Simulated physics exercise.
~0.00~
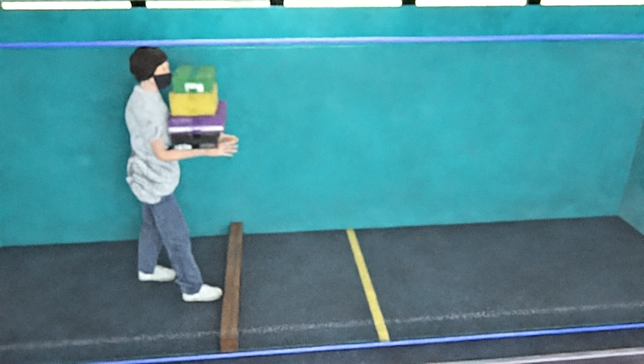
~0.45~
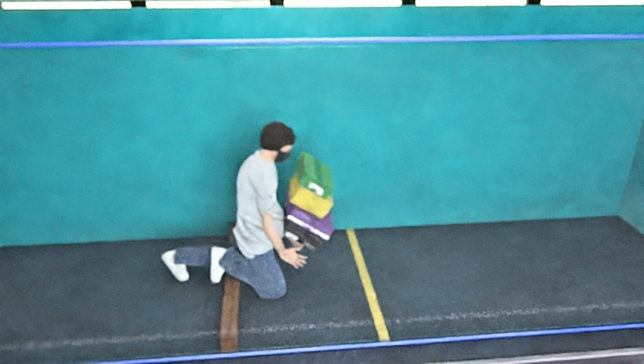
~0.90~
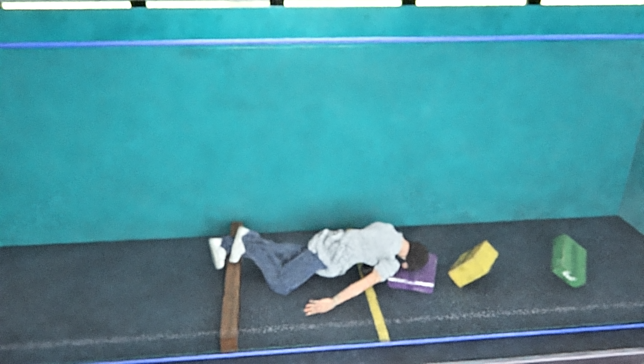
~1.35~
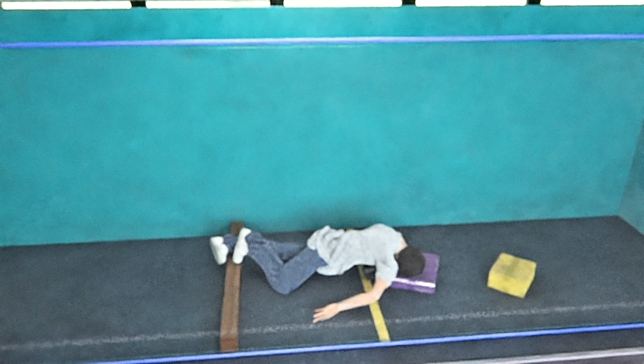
On a dark floor, a passenger pitches over a rail, spills boxes rightward and lies sprawled.
